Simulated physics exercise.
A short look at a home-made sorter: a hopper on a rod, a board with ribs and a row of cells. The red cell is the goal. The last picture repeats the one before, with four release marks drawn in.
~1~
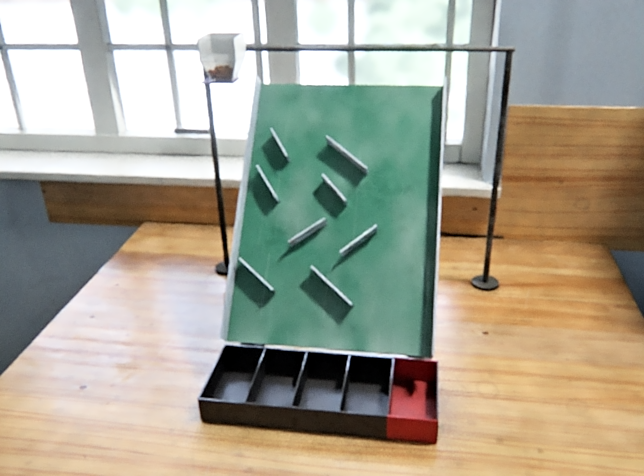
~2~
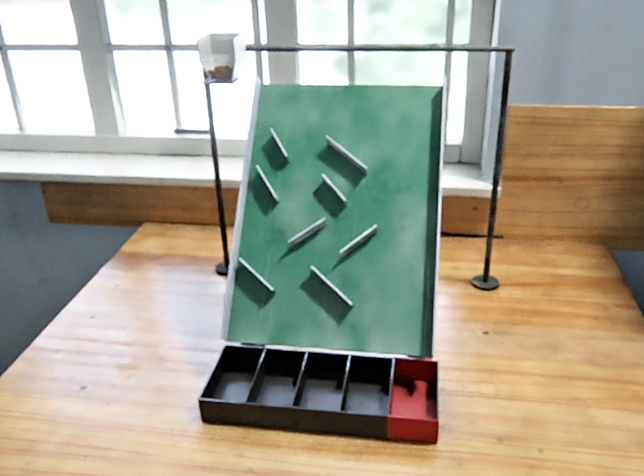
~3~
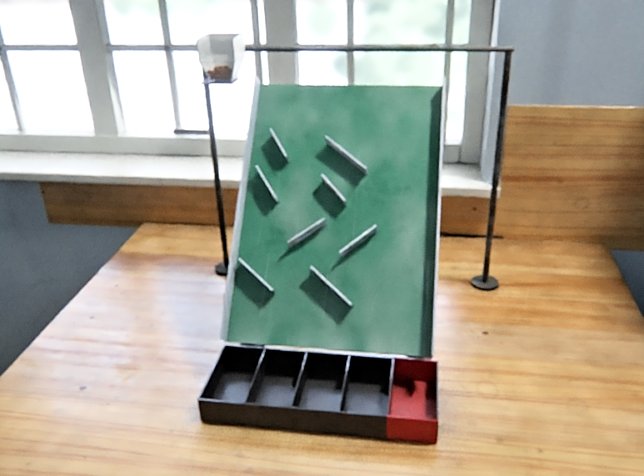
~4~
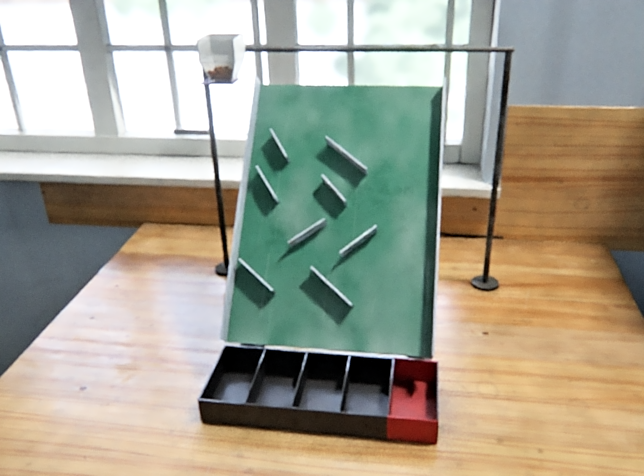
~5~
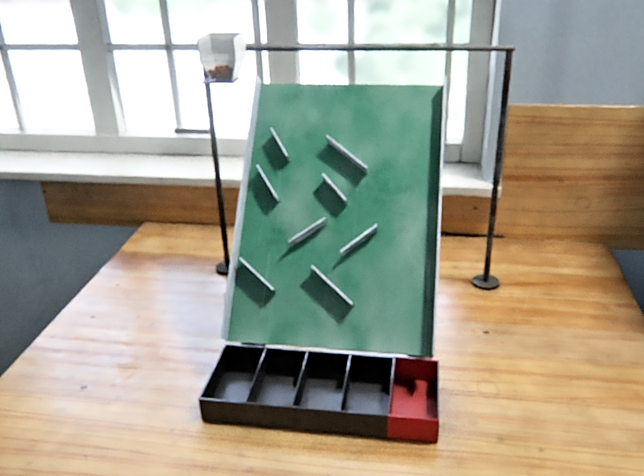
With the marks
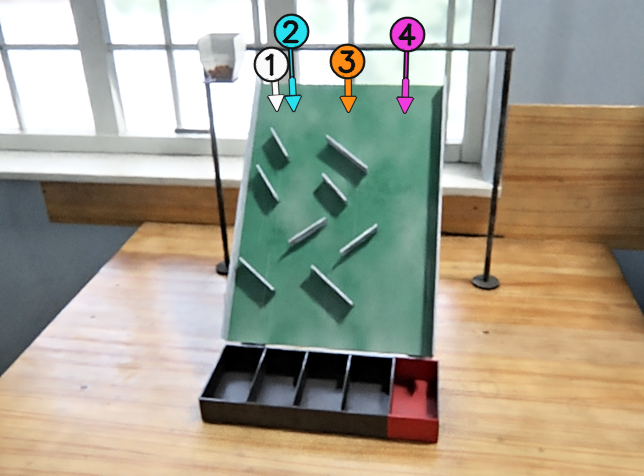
On a varnished wooden table before a bright paned window, a home-made sorter is seen from the front and slightly above. A small pale hopper with brown contents sits on a dark rod at upper left, beside a sloping green board with eight slanted grey ribs, above four black cells and a red one at right. Nothing visibly moves, and the camera stays still.
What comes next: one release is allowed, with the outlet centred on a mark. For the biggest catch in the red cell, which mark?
3 beats the others.
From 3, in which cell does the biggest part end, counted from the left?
It is the fifth one.
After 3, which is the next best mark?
That is mark 4.
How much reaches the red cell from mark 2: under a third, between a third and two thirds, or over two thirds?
It is under a third.
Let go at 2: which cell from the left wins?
The second from the left.
On the marked copy, mark 1 meets the board at (276, 105); mark 2 meets the board at (293, 105); mark 3 meets the board at (348, 106); mark 4 meets the board at (404, 107).
With 1, a small part in the red cell, nearly all in other cells.
With 2, a stray few in the red cell, nearly all in other cells.
With 3, about two thirds in the red cell, a small part in other cells, about a quarter outside the box.
With 4, about half in the red cell, about a third in other cells, about a quarter outside the box.
